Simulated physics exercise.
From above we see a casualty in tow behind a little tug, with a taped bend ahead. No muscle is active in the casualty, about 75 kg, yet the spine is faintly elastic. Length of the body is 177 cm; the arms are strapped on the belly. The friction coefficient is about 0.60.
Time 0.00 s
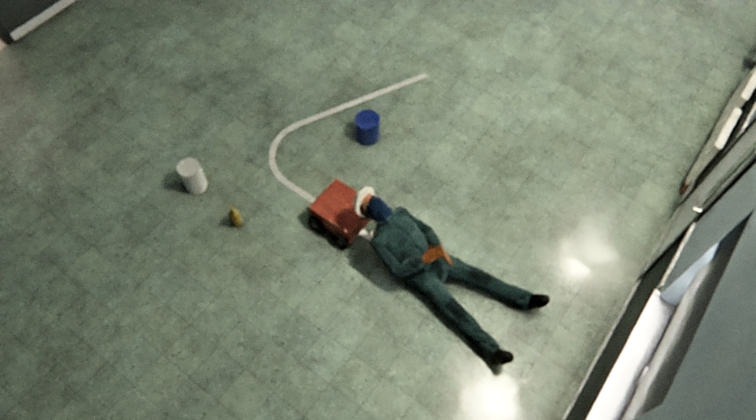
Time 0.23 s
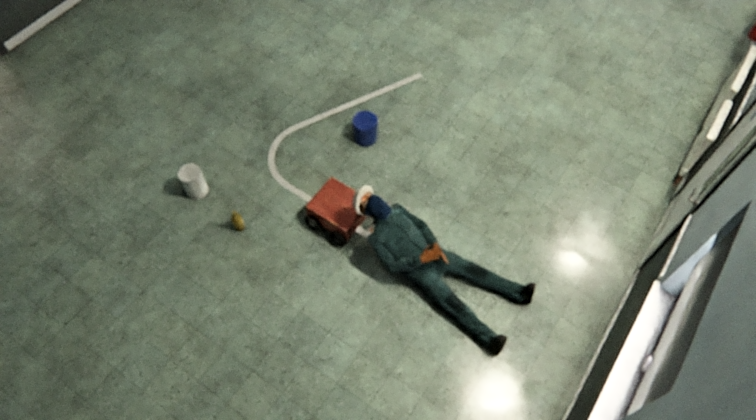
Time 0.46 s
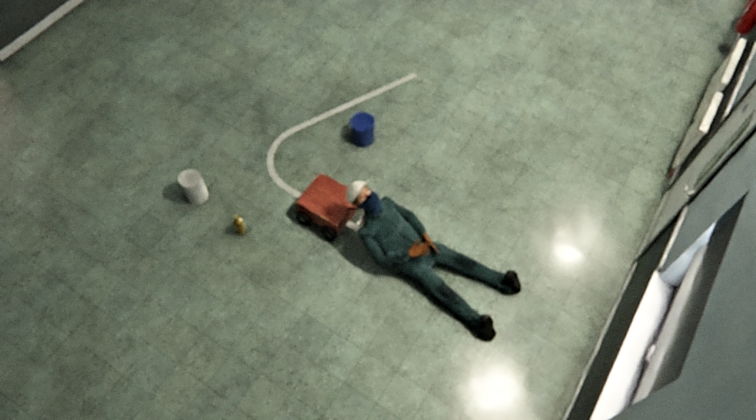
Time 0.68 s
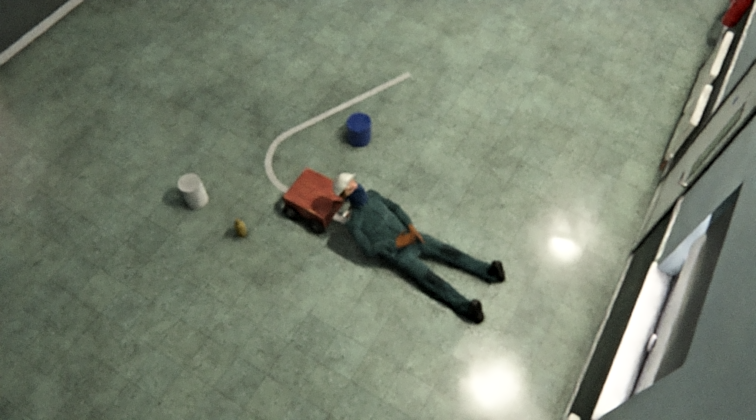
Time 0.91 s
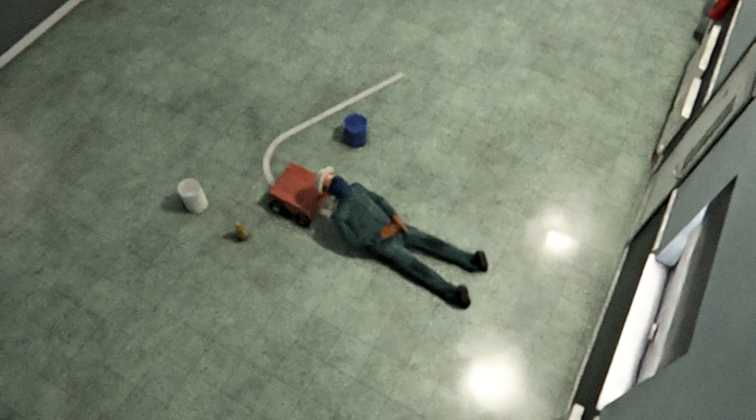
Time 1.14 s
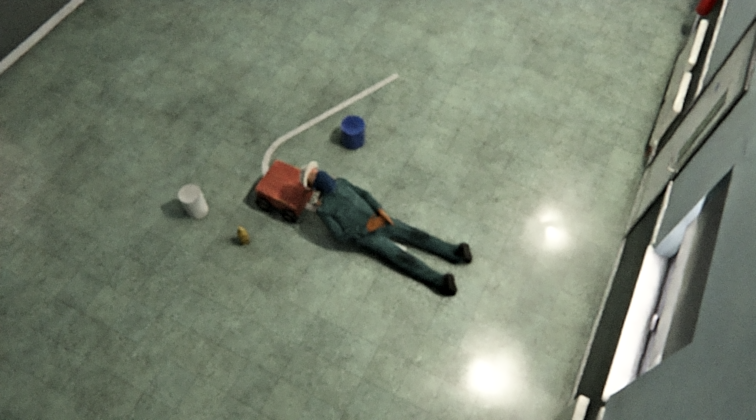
On a green tiled floor seen from above, a figure in dark teal clothes and a white helmet lies stretched out behind a small red cart. The cart rolls toward the upper left along a curved pale line, dragging the figure headfirst, legs trailing, between a blue bucket and a white bin.
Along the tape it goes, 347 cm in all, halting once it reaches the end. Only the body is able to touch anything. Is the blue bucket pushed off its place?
I expect it will be bumped.
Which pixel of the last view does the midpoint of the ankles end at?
Roughly (328, 141).
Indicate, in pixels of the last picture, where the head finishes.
Around (411, 28).
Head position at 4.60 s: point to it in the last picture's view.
I'd put it around pixel (378, 47).
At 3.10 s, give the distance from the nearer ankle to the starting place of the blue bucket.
Roughly 90 cm.
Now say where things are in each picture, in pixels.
Blue bucket (367, 128), white bin (193, 176), end of the tape (427, 74), in the first frame.
Blue bucket (365, 129), white bin (193, 182); 5 cm hauled, in the second frame.
Blue bucket (363, 130), white bin (194, 187); 17 cm hauled, in the third frame.
Blue bucket (359, 130), white bin (193, 192); 32 cm hauled, in the fourth frame.
Blue bucket (356, 131), white bin (193, 196); 47 cm hauled, in the fifth frame.
Blue bucket (353, 133), white bin (194, 202), end of the tape (399, 74); 62 cm hauled, in the sixth frame.
After 2.30 s the blue bucket is where it stood, near (353, 133) in the last picture's view; the white bin where it stood; the nearer ankle is 106 cm from that spot.
After 3.10 s the blue bucket is where it stood, near (353, 133) in the last picture's view; the nearer ankle is 90 cm from that spot.
After 3.80 s the blue bucket is where it stood, near (353, 133) in the last picture's view; the nearer ankle is 80 cm from that spot.
After 4.60 s the blue bucket is 5 cm from where it stood, near (358, 132) in the last picture's view; the nearer ankle is 55 cm from that spot.
By 5.5 s, blue bucket gets knocked; white bin stays put; yellow bottle stays put.
